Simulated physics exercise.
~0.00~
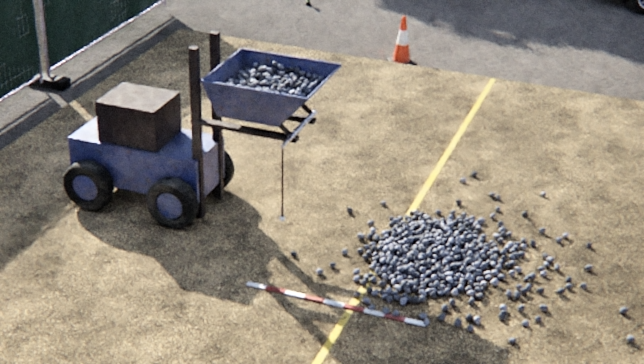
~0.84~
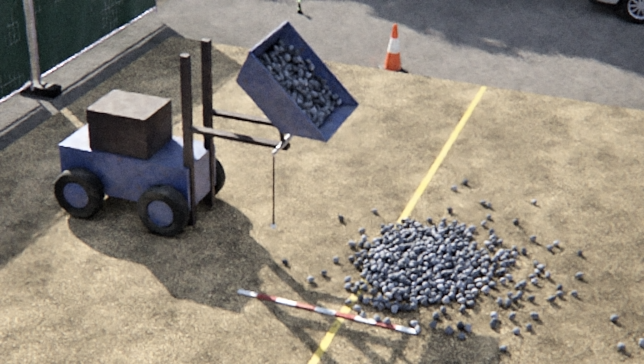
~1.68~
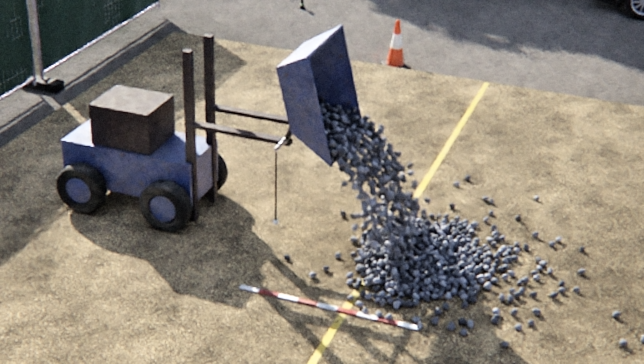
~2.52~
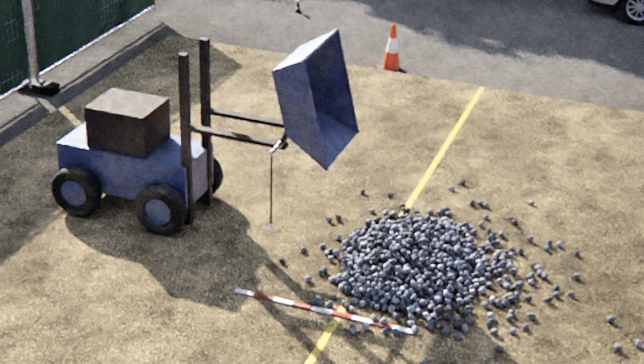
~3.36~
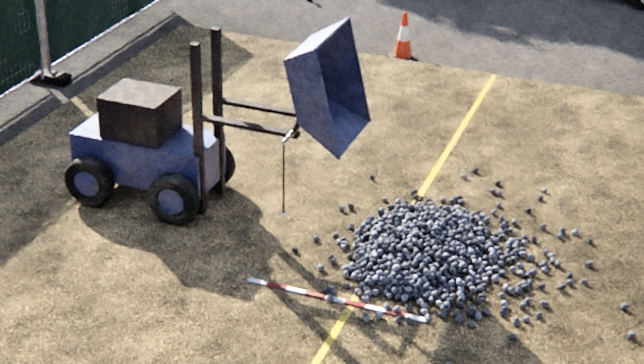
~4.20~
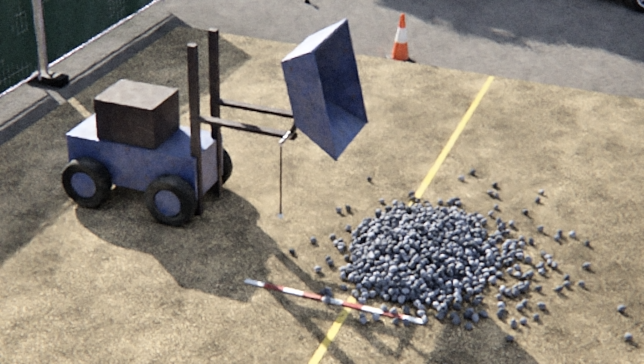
A blue forklift tipped its raised skip steeply to the right, and the grey stones inside poured onto a loose pile already lying across a yellow line, leaving the skip empty and still above a bigger heap, mostly past the line.
